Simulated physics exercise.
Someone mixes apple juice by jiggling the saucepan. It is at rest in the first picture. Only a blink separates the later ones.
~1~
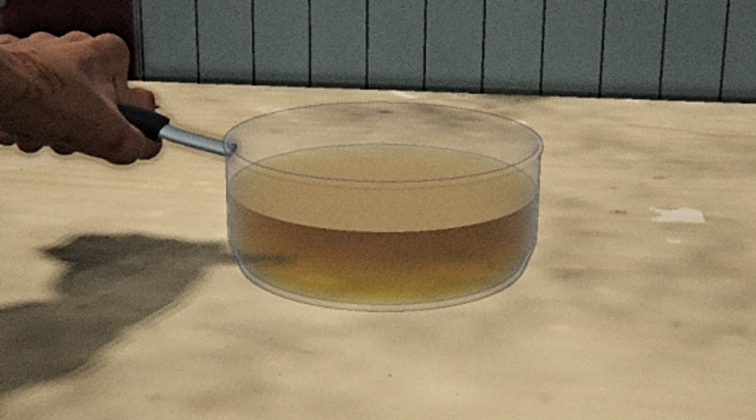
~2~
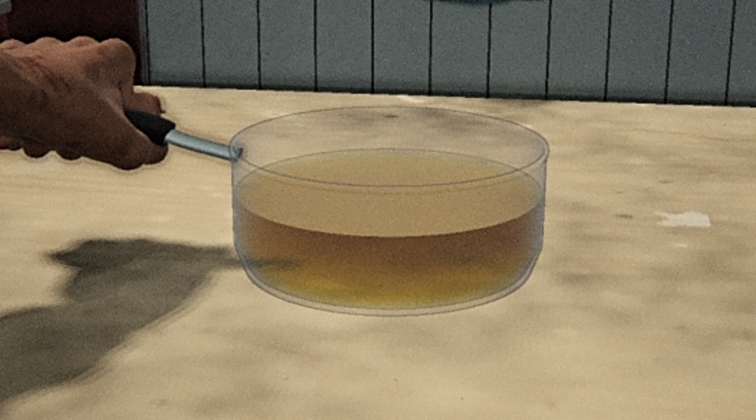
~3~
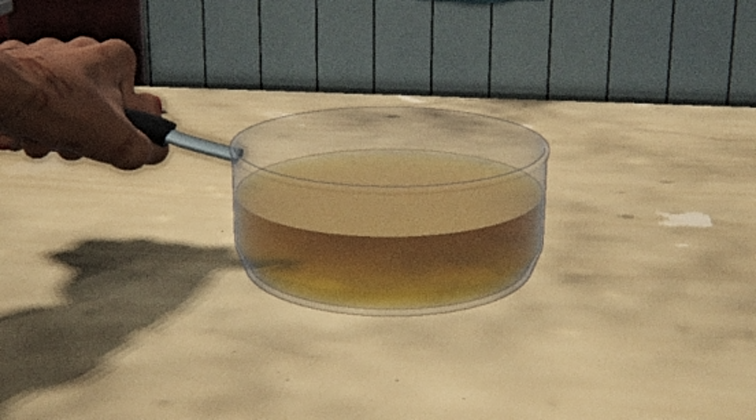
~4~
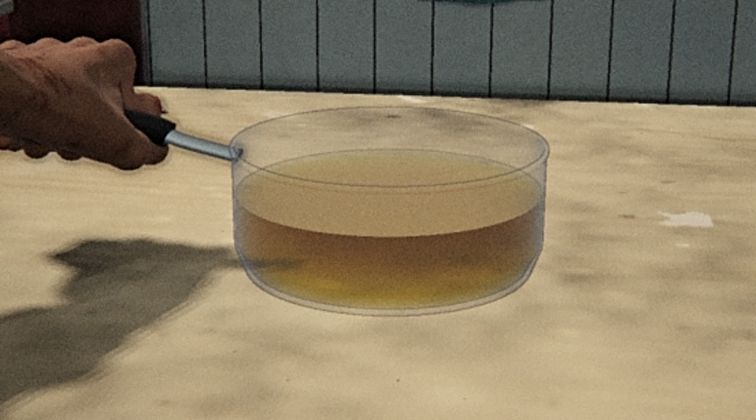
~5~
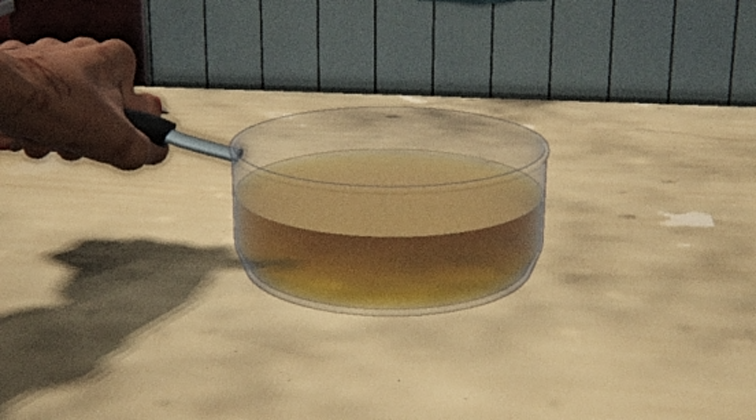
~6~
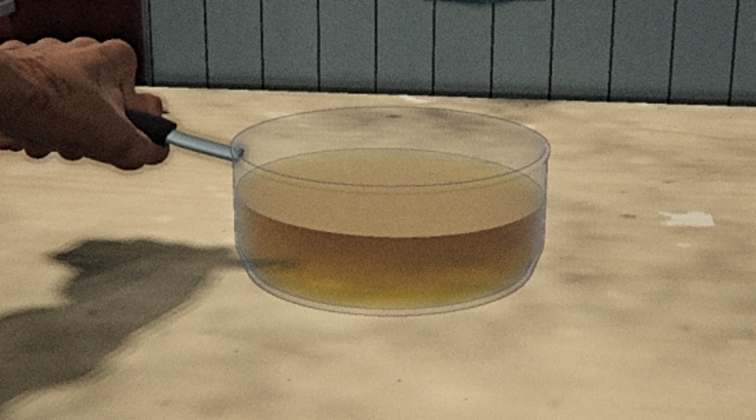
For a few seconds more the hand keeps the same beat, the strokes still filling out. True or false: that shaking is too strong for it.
False.
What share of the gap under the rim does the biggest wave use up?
Max rise: Close to 30 per cent.
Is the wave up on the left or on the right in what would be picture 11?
It's the right end.
Shortly, the highest wave so far stays far below the rim.
Then, the highest wave so far climbs under half way to the rim.
At the finish, the highest wave so far climbs under half way to the rim; nothing has left it.
